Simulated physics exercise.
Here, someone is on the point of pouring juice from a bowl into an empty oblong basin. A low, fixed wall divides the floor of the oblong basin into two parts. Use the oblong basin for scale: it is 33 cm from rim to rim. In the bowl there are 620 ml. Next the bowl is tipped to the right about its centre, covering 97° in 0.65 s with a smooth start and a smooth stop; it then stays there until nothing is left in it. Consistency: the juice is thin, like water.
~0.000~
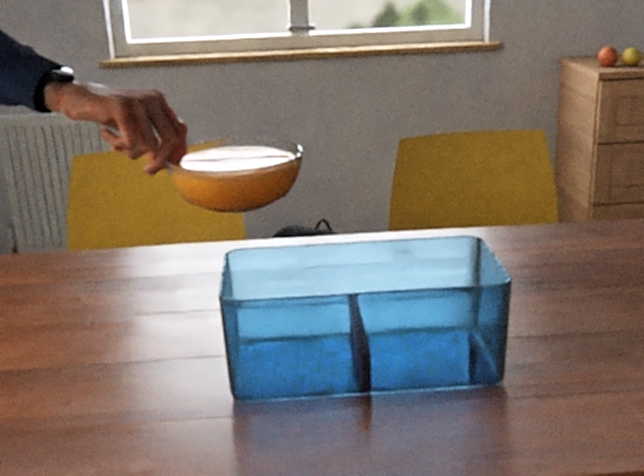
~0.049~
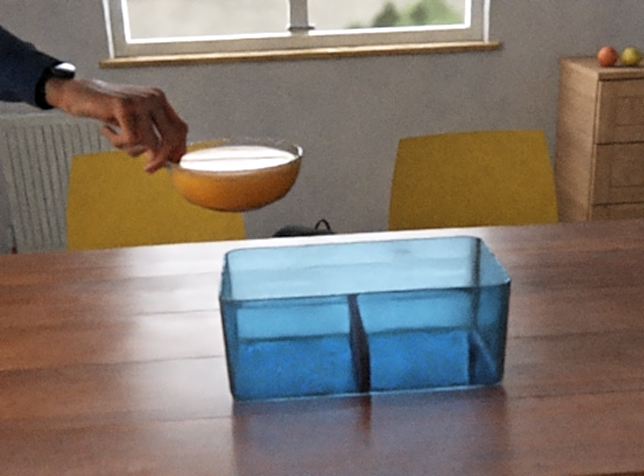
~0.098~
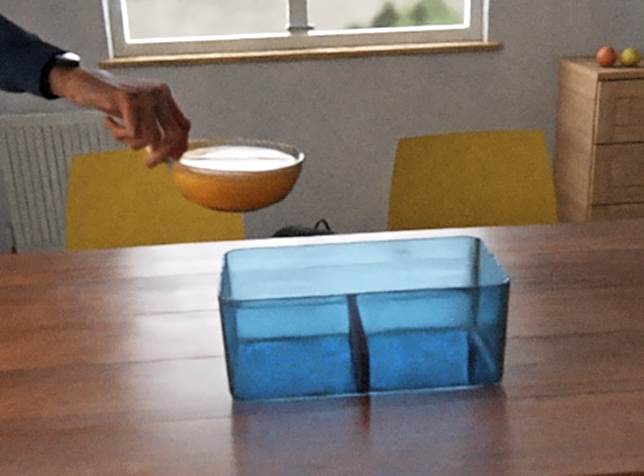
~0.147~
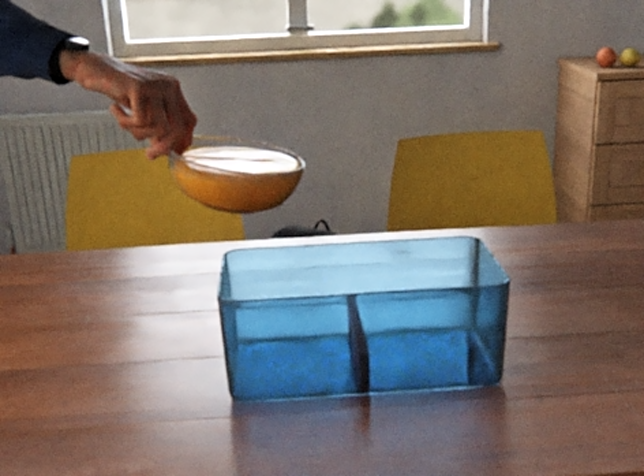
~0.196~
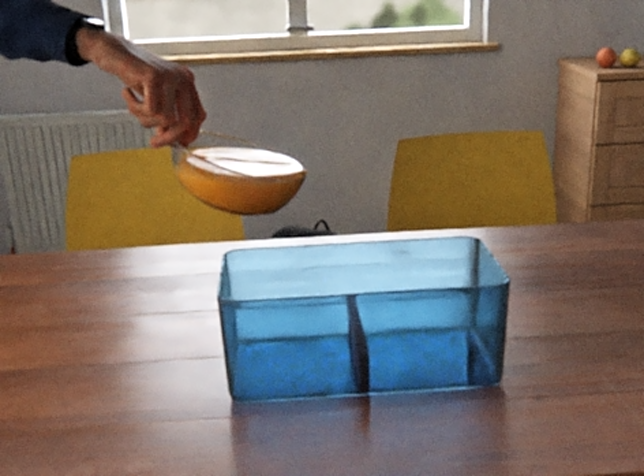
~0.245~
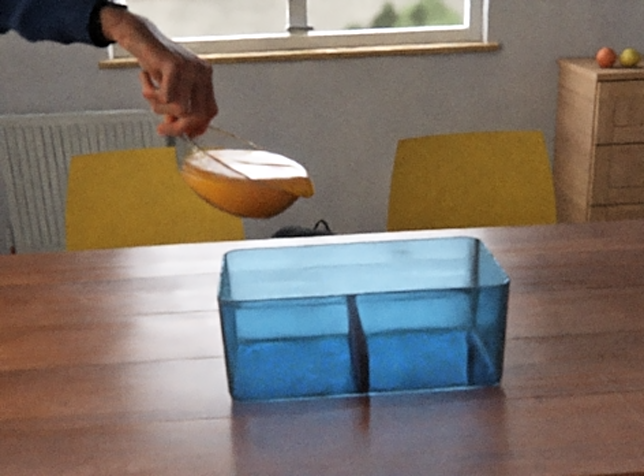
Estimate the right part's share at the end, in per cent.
Roughly 41 per cent is in the right part.
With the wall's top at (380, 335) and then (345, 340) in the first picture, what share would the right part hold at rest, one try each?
I'd say 15 percent on the first go, 65 percent on the next.
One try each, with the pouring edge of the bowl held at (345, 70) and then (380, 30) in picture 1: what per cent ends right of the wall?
85 and 85 %.
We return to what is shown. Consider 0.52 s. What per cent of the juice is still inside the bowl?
Still held: Roughly 10 % of the total.
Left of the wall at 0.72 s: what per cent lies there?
The fraction is near 56 percent.
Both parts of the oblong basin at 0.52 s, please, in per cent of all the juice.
Left roughly 30, right roughly 30.
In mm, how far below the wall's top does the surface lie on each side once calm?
On the left it's about 36 mm; on the right, about 40 mm.
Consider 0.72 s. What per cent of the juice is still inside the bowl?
Close to 0 percent of the total.
Then, 0.52 s in, the tilt is 87° and 10 per cent is still to pour, 29 is left of the wall and 30 right of it.
Then, 0.72 s in, the tilt is 97° and 0 per cent is still to pour, 56 is left of the wall and 41 right of it.
Then, 0.92 s in, the tilt is 97° and 0 per cent is still to pour, 58 is left of the wall and 41 right of it.
Then, 1.15 s in, the tilt is 97° and 0 per cent is still to pour, 58 is left of the wall and 41 right of it.
Finally, 58 per cent lies left of the wall, 41 right of it and 1 outside.
